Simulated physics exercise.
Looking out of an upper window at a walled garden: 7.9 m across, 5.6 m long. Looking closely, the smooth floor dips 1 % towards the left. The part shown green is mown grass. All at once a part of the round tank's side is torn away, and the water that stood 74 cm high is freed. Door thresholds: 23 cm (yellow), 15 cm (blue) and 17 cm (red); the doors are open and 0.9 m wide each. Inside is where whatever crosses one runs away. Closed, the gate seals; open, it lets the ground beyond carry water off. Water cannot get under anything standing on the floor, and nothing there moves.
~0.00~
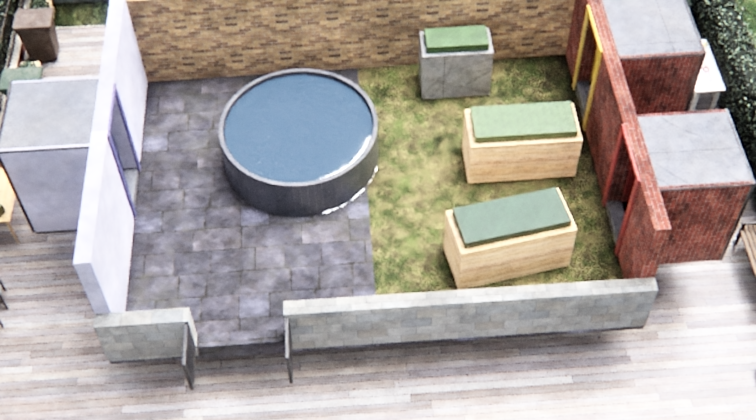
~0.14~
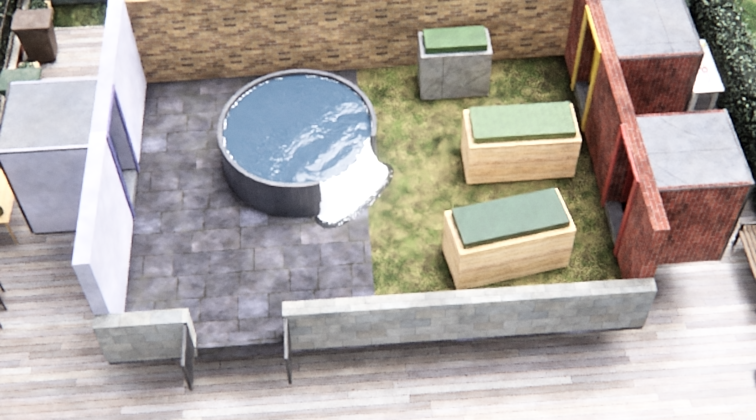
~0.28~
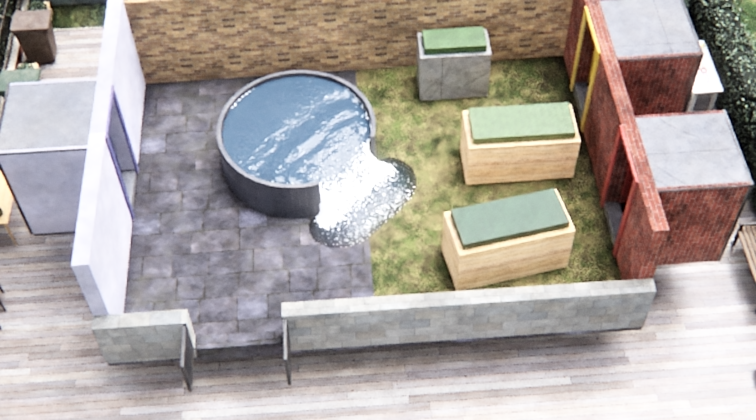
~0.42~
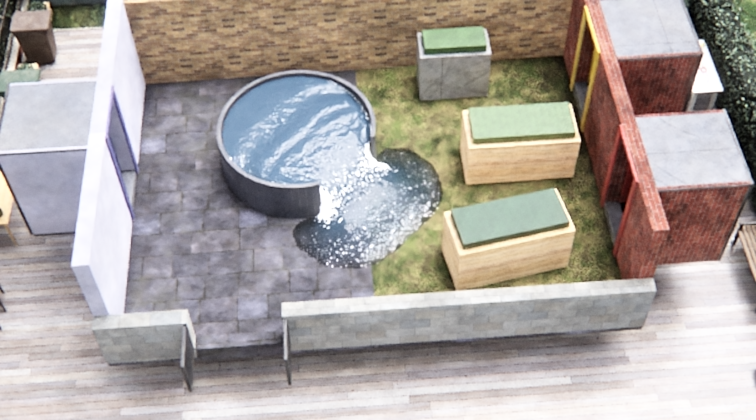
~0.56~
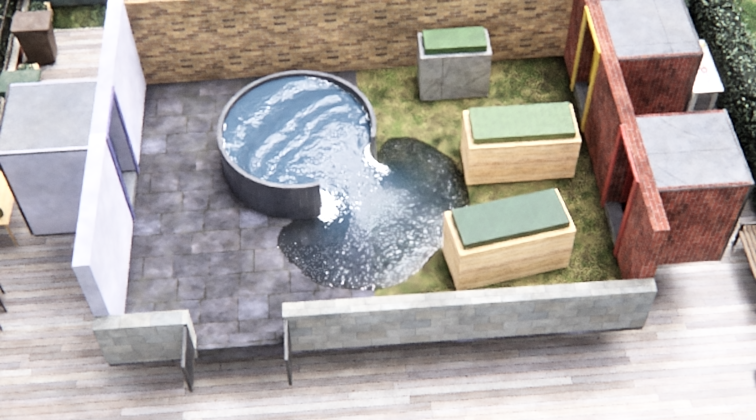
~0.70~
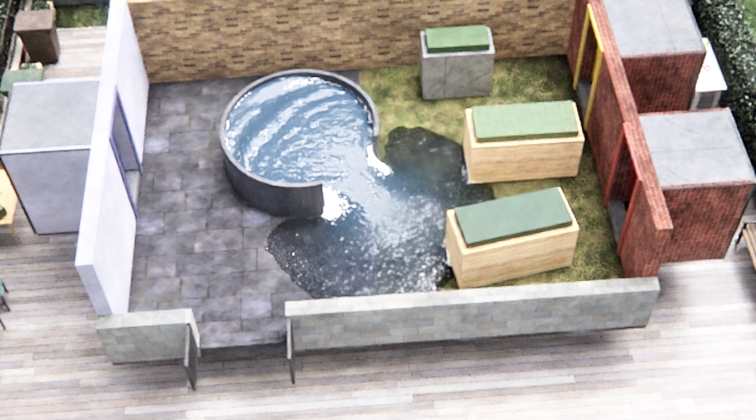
Walled garden with a round tank bursting at its lower right side, water pouring out and spreading across grey paving and grass.
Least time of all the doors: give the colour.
The red one.
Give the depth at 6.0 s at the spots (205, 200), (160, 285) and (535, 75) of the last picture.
2, 12 and 5 cm, respectively.
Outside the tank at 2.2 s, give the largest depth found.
It tops out at some 35 cm.
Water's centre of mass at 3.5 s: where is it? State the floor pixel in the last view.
(385, 207).
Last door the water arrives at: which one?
It's the blue one.
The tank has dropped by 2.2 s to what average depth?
Average depth: About 40 cm.
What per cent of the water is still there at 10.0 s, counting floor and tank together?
I'd put it at some 94 percent still there.
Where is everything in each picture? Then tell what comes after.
Still water, 74 cm deep, in the round tank at (299, 128), in the first picture.
The front is at (320, 218), 0.8 m from the gap at (354, 183); 0.4 m2 of floor is under water; 74 cm left at the back of the round tank, in the second picture.
Water pours out at (354, 186) and has run 1.1 m, to (327, 241); deepest outside 40 cm, 74 cm at the round tank's back, in the third picture.
The front is at (332, 262), 1.4 m from the gap at (354, 187); 3.0 m2 of floor is under water; 74 cm left at the back of the round tank, in the fourth picture.
The front is at (397, 279), 1.9 m from the gap at (354, 187); 5.2 m2 of floor is under water; 74 cm left at the back of the round tank, in the fifth picture.
Water pours out at (357, 186) and has run 2.3 m, to (421, 295); deepest outside 37 cm, 72 cm at the round tank's back, in the sixth picture.
After 1.4 s water covers 25 % of the floor and is deepest (35 cm) near (350, 205); yellow door not reached, blue door not reached, red door not reached.
After 2.2 s water covers 35 % of the floor and is deepest (35 cm) near (438, 307); yellow door not reached, blue door not reached, red door reached at 2.1 s.
After 3.5 s water covers 60 % of the floor and is deepest (28 cm) near (618, 284); yellow door reached at 3.2 s, blue door not reached, red door reached at 2.1 s.
After 6.0 s water covers 85 % of the floor and is deepest (22 cm) near (508, 311); yellow door reached at 3.2 s, blue door reached at 4.5 s, red door reached at 2.1 s.
After 10.0 s water covers 100 % of the floor and is deepest (15 cm) near (127, 330); yellow door reached at 3.2 s, blue door reached at 4.5 s, red door reached at 2.1 s.
